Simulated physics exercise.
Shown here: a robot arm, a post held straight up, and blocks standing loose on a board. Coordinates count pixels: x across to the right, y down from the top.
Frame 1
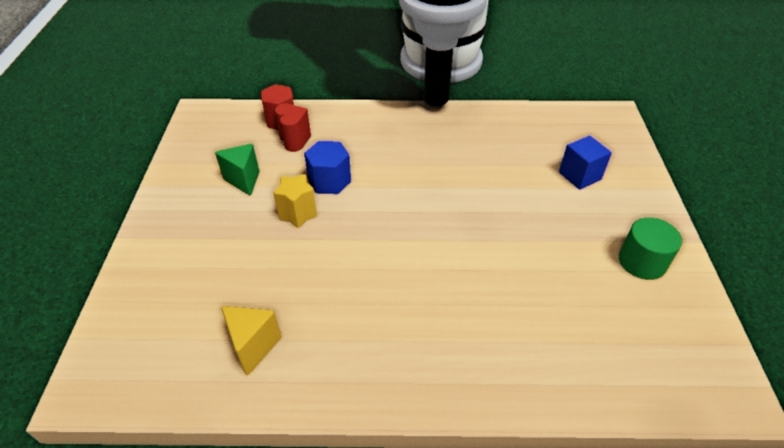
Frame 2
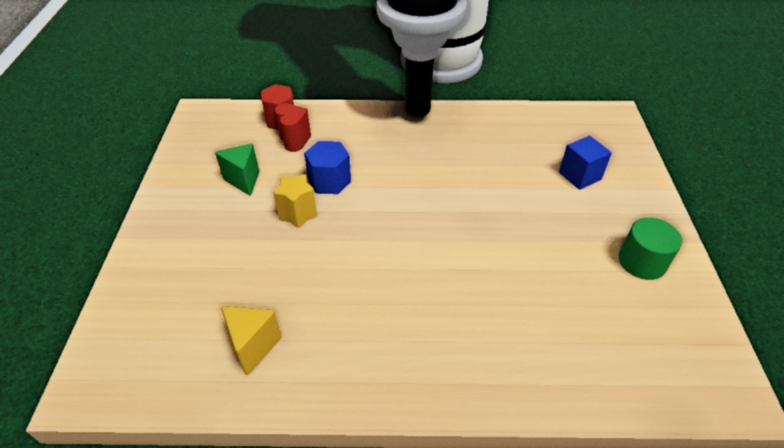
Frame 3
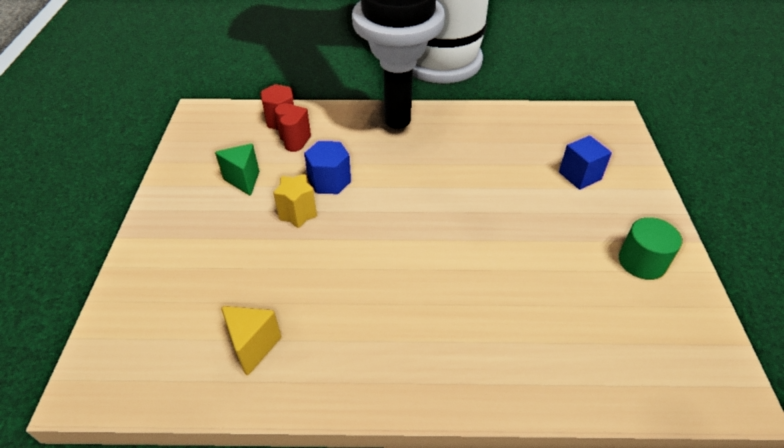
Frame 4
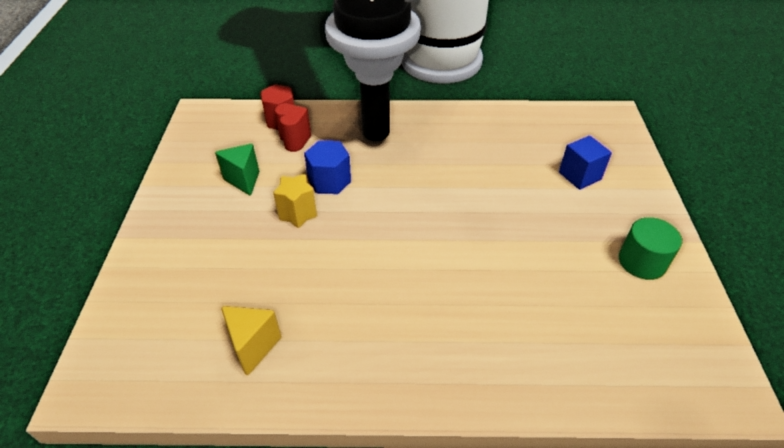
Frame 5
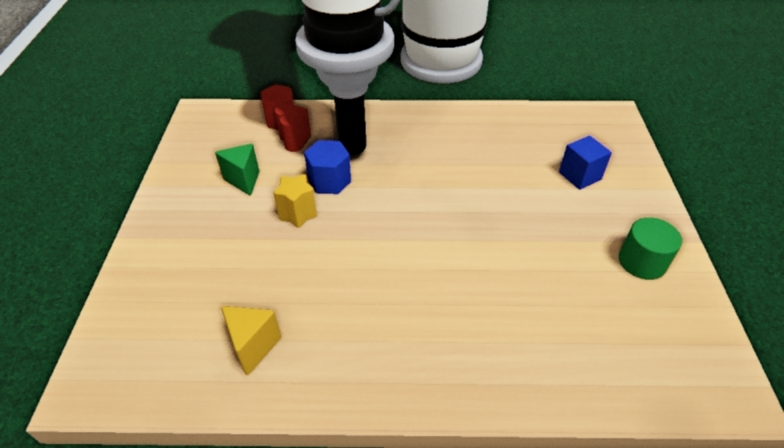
At the start, a robot arm holds a dark upright post at the far edge of a wooden board scattered with loose red, green, blue and yellow blocks. The post moves left and slightly nearer in small steps, ending close beside the blue hexagon, while every block stays still.
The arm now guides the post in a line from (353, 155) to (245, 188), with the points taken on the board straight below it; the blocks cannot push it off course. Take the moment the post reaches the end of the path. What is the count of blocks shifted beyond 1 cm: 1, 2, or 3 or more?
Two blocks move.
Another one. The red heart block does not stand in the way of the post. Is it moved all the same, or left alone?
It will remain on its spot.
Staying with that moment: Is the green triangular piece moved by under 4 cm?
I expect so.
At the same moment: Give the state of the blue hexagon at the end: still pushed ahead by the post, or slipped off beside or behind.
My guess is it ends up beside or behind the post.
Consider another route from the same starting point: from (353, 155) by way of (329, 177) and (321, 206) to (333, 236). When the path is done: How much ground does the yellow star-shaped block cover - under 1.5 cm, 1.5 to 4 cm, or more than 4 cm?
The answer is over 4 cm.
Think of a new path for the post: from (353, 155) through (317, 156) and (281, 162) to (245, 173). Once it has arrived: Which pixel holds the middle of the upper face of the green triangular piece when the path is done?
Somewhere near (220, 164).
What follows on the original path. One third of the way, post (318, 158); blue hexagon (320, 160), turned 20° anticlockwise.
Two thirds of the way, post (281, 169); blue hexagon (319, 161), turned 25° anticlockwise.
At the end, post (243, 181); green triangular piece (209, 158); red heart block unmoved; blue hexagon (319, 161), turned 25° anticlockwise.
